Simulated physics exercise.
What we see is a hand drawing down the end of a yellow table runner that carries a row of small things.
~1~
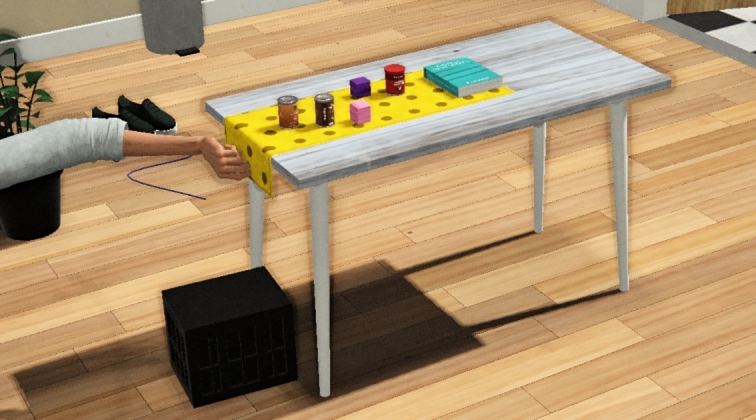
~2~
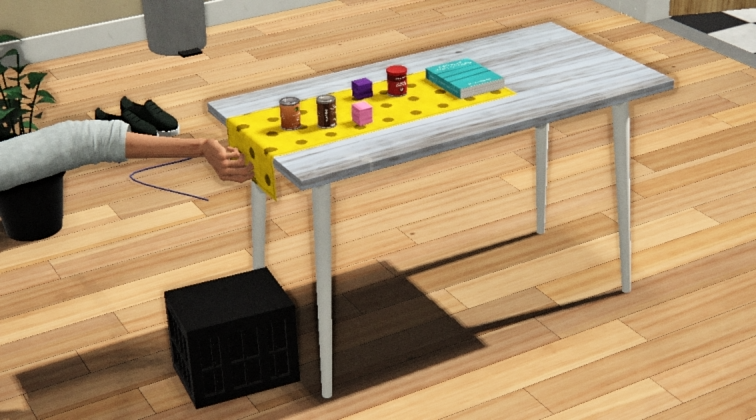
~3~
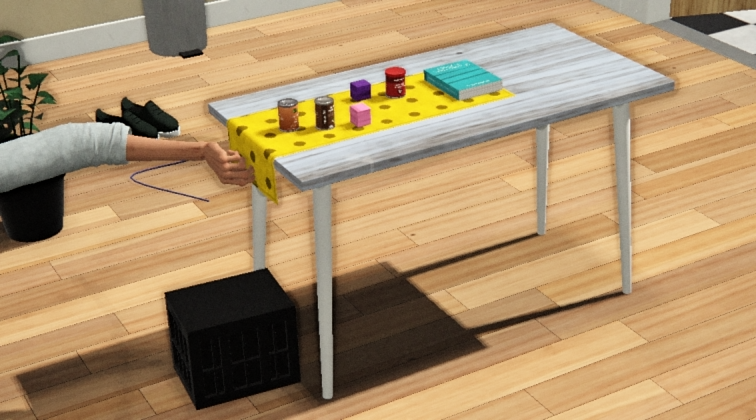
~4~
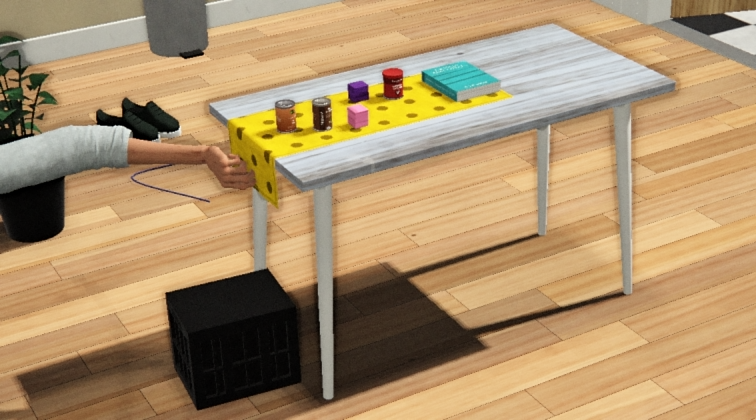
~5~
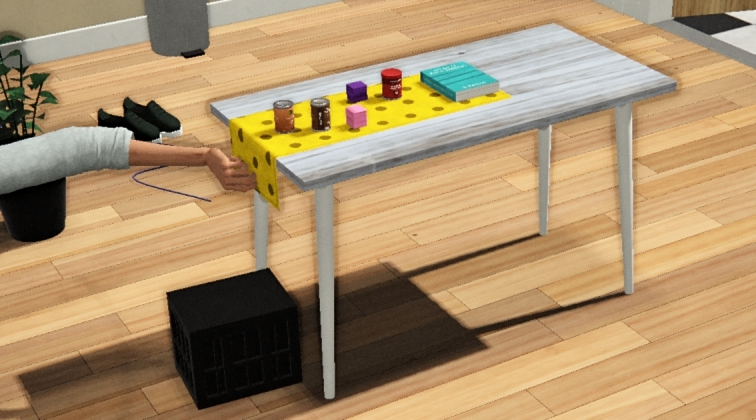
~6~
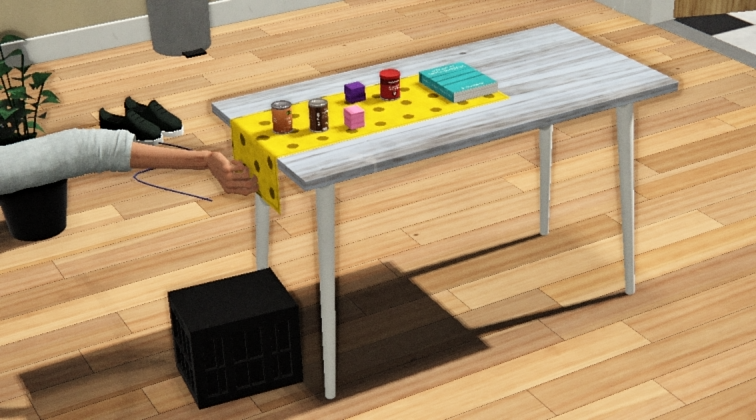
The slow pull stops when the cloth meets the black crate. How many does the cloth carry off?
It carries off three.
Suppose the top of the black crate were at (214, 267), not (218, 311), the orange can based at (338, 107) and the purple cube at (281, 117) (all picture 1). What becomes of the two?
The orange can keeps its place on top, the purple cube is carried off.
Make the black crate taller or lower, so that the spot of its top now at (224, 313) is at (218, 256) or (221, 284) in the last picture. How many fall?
It would be 1 and 2.
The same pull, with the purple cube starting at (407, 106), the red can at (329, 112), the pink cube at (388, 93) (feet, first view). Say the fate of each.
The purple cube remains up; the red can tumbles off; the pink cube holds on.
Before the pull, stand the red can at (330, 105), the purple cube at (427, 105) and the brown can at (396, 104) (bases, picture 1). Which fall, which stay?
The red can comes down, the purple cube survives, the brown can does not fall.
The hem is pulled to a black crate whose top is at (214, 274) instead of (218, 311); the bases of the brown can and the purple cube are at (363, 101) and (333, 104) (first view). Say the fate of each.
The brown can keeps its place on top, the purple cube remains up.
Early on, hem near (260, 262); orange can and brown can gone.
Midway, hem on the crate; orange can, brown can and pink cube gone.
Finally, hem on the crate; orange can, brown can and pink cube gone. The answer is three.
